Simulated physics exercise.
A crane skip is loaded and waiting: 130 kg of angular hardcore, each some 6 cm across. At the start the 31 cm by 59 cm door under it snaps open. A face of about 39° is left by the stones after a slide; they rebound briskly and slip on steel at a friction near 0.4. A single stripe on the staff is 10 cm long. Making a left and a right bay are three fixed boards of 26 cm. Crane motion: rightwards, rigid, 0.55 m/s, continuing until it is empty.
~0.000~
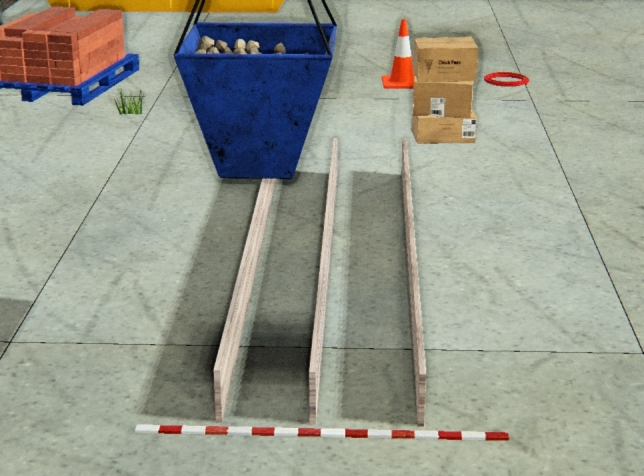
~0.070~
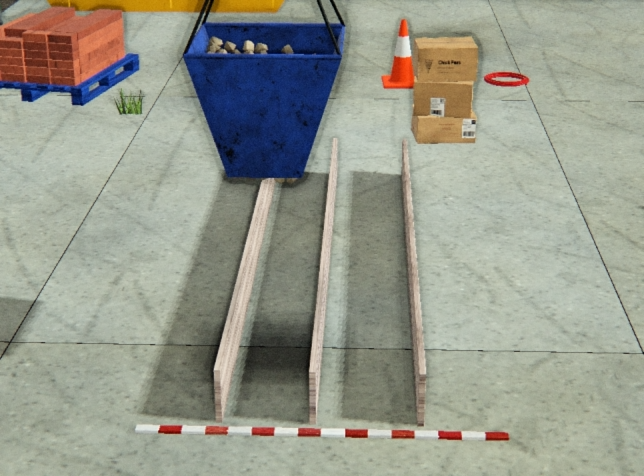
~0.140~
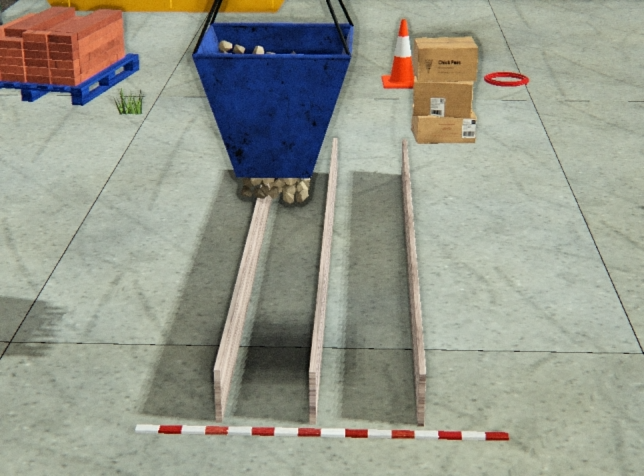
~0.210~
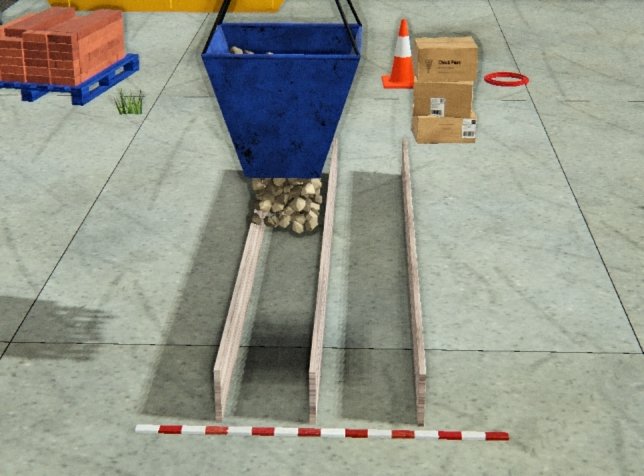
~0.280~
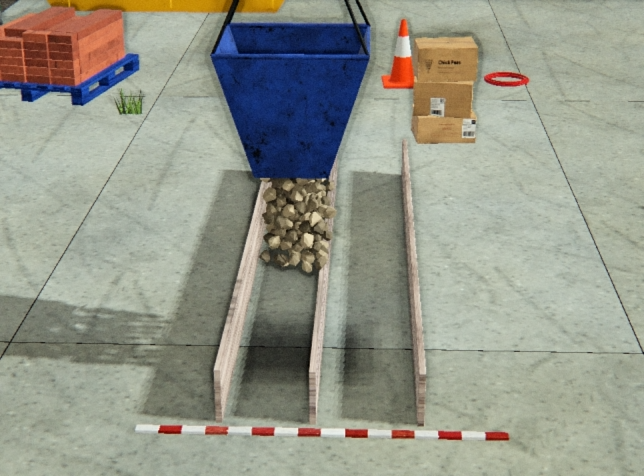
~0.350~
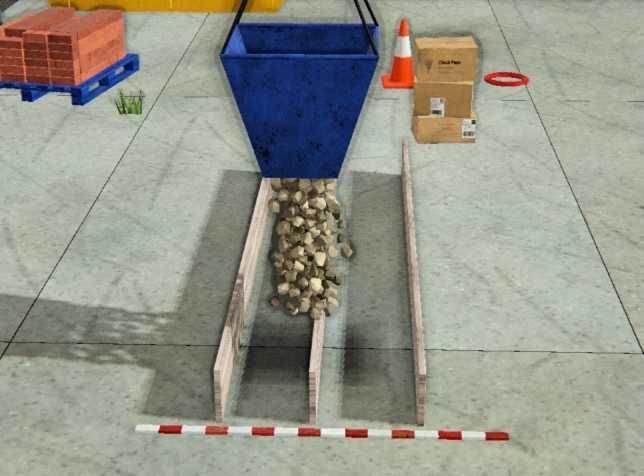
A blue skip moves slowly right while stones pour from its bottom among wooden boards.
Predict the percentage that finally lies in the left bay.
26 per cent, roughly.
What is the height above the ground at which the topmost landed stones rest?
About 24 cm above the ground.
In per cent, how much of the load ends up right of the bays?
Something like 0 per cent, roughly.
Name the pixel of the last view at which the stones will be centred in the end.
I'd point to close to (351, 344) in the last picture.
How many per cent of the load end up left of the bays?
Around 0 percent, give or take.
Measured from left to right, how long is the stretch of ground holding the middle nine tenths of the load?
It covers roughly 70 centimetres from left to right.
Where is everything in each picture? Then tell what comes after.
In the first frame, the outlet is at (255, 166); nothing has dropped yet.
In the second frame, the outlet is at (264, 166); 6 % is out.
The third frame shows outlet at (273, 167), the stream shows down to (284, 178); 85 % still inside.
The fourth frame shows outlet at (282, 167), the stream shows down to (294, 208); 73 % still inside.
The fifth frame shows outlet at (291, 167), the stream shows down to (303, 247); 59 % still inside.
The sixth frame shows outlet at (300, 167), the stream shows down to (312, 294); 45 % still inside.
After 0.7 s, 0 % in the crane skip, 25 % falling or lying in the left bay, 75 % falling or lying in the right bay; the stones farthest right are at (408, 345).
After 1.1 s, 0 % in the crane skip, 26 % falling or lying in the left bay, 74 % falling or lying in the right bay; the stones farthest right are at (408, 335).
After 1.7 s, 0 % in the crane skip, 26 % falling or lying in the left bay, 74 % falling or lying in the right bay; the stones farthest right are at (408, 342).
After 2.6 s, 0 % in the crane skip, 26 % falling or lying in the left bay, 74 % falling or lying in the right bay; the stones farthest right are at (407, 330).
After 4.5 s, 0 % in the crane skip, 26 % in the left bay, 74 % in the right bay; the stones farthest right are at (407, 330).
